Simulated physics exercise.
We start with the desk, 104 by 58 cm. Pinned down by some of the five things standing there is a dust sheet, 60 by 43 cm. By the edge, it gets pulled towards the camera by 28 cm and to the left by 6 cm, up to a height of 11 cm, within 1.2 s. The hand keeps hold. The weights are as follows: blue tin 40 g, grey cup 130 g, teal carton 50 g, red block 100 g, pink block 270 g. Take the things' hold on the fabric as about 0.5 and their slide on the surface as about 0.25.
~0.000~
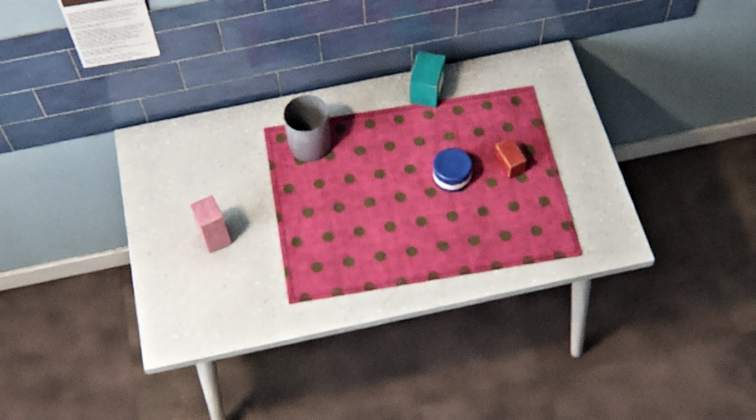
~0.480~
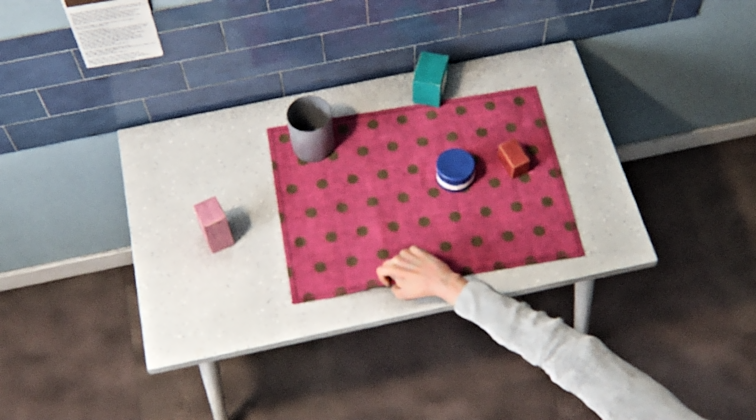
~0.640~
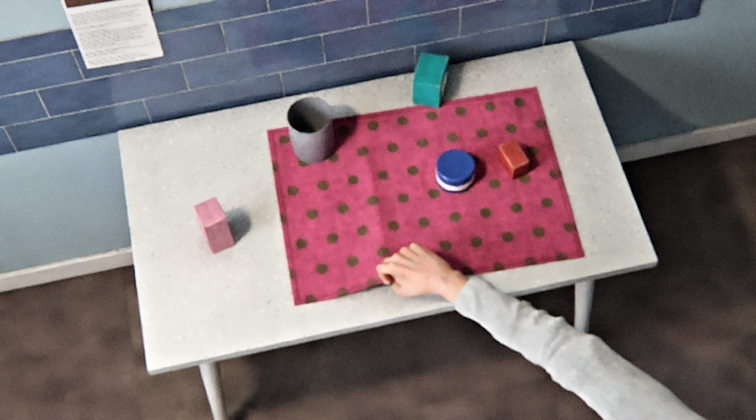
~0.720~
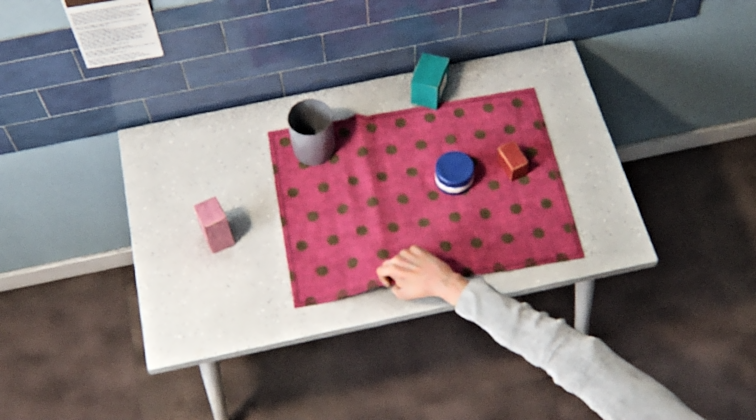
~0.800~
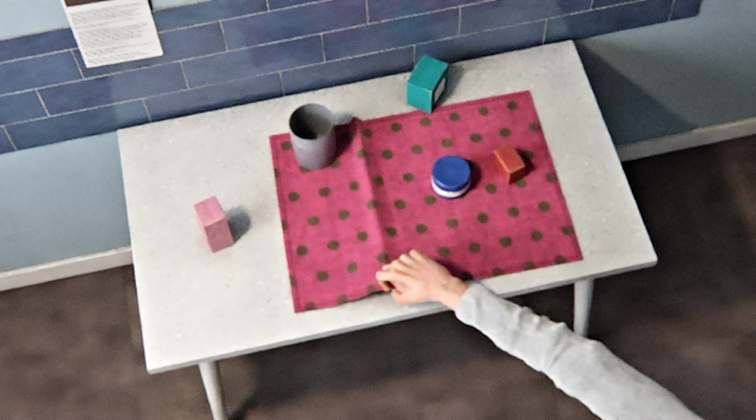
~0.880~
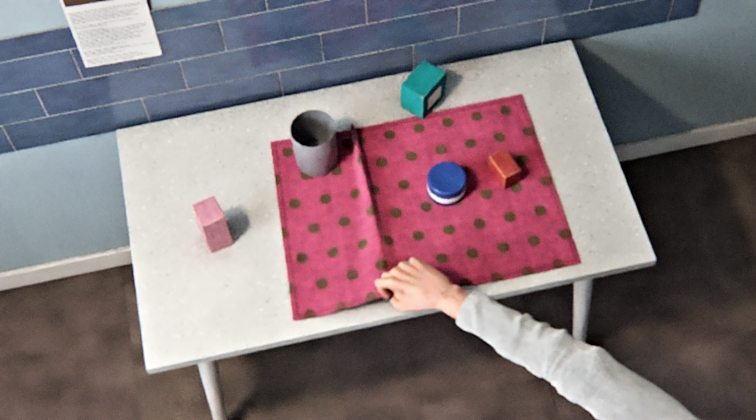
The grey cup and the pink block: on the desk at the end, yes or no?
Grey cup: Yes. Pink block: Yes.
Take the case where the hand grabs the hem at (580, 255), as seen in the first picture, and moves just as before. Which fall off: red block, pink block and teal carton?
Outcome: Red block leaves the top; pink block keeps its place; teal carton keeps its place.
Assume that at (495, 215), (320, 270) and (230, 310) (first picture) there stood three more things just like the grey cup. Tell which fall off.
In order: Comes off; comes off; holds on.
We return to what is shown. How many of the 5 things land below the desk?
My count is 2.
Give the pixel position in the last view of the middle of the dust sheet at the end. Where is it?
I'd point to about (346, 334).
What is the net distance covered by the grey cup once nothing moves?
Roughly grey cup 30 cm.
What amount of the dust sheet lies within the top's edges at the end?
Roughly 30%.
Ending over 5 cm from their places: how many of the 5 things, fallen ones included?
I make it 4.
By 1.1 s, 90 % of the dust sheet is still over the top; grey cup 11 cm off its start, blue tin 11 cm off its start, red block 9 cm off its start.
By 1.3 s, 70 % of the dust sheet is still over the top; grey cup 20 cm off its start, blue tin 19 cm off its start, red block 17 cm off its start.
By 1.6 s, 55 % of the dust sheet is still over the top; grey cup 28 cm off its start at (317, 229), blue tin 27 cm off its start at (428, 278), red block 25 cm off its start at (487, 257).
By 1.8 s, 50 % of the dust sheet is still over the top; grey cup 31 cm off its start, blue tin 31 cm off its start, red block 29 cm off its start.
By 3.4 s, 30 % of the dust sheet is still over the top; grey cup 31 cm off its start at (318, 245), pink block 0 cm off its start at (208, 211), blue tin over the edge, red block over the edge.
